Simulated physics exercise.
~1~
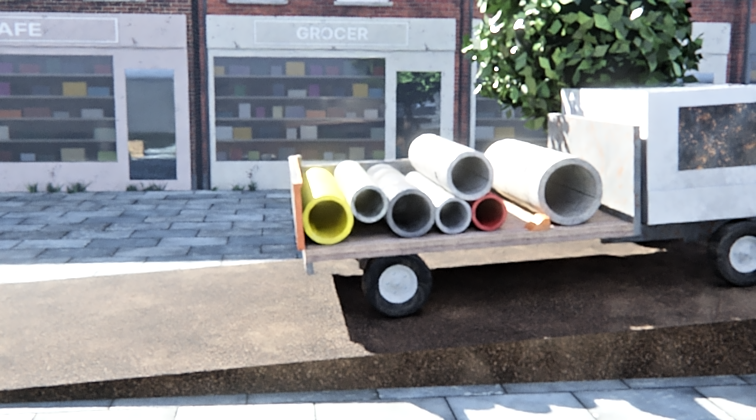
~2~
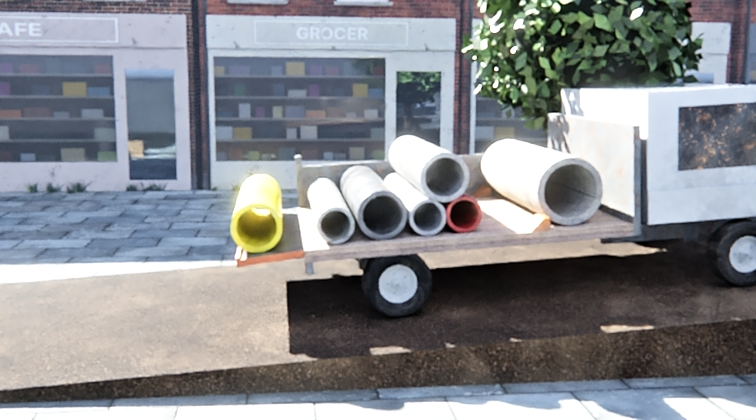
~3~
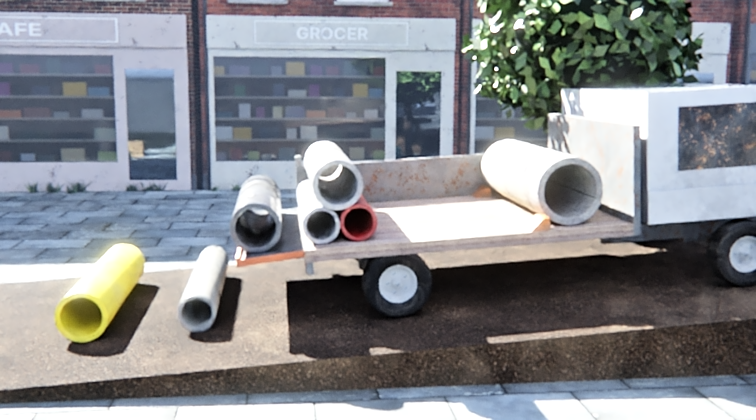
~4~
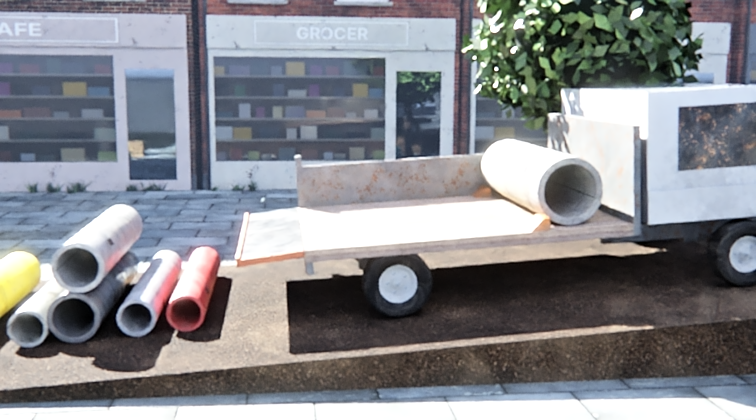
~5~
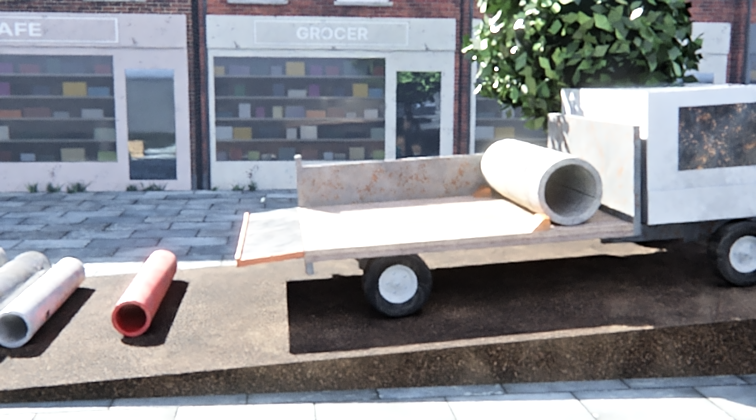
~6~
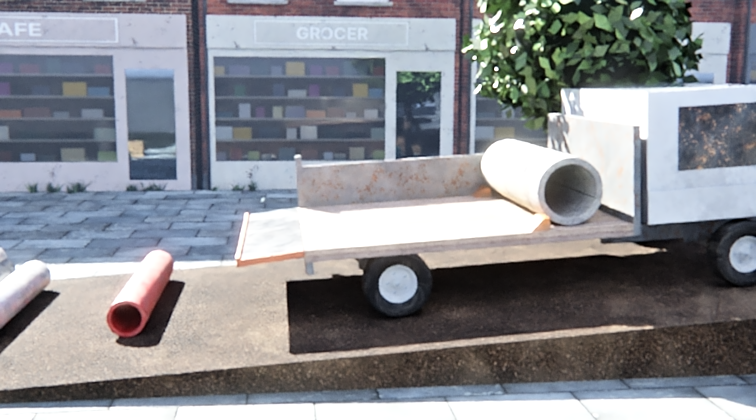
At first, a pick-up stands on a slope that falls to the left, its open bed loaded with seven pipes, a yellow one resting nearest the closed tailgate. The gate swings down and the yellow pipe rolls left onto it. It drops to the ground, a grey pipe follows, and others move toward the edge. Soon six pipes, the red one among them, are off the truck and bunched on the slope. They roll on left, most leaving view, while the red pipe slows near the lowered gate. At the end, one large pipe remains on the bed behind the orange chock.
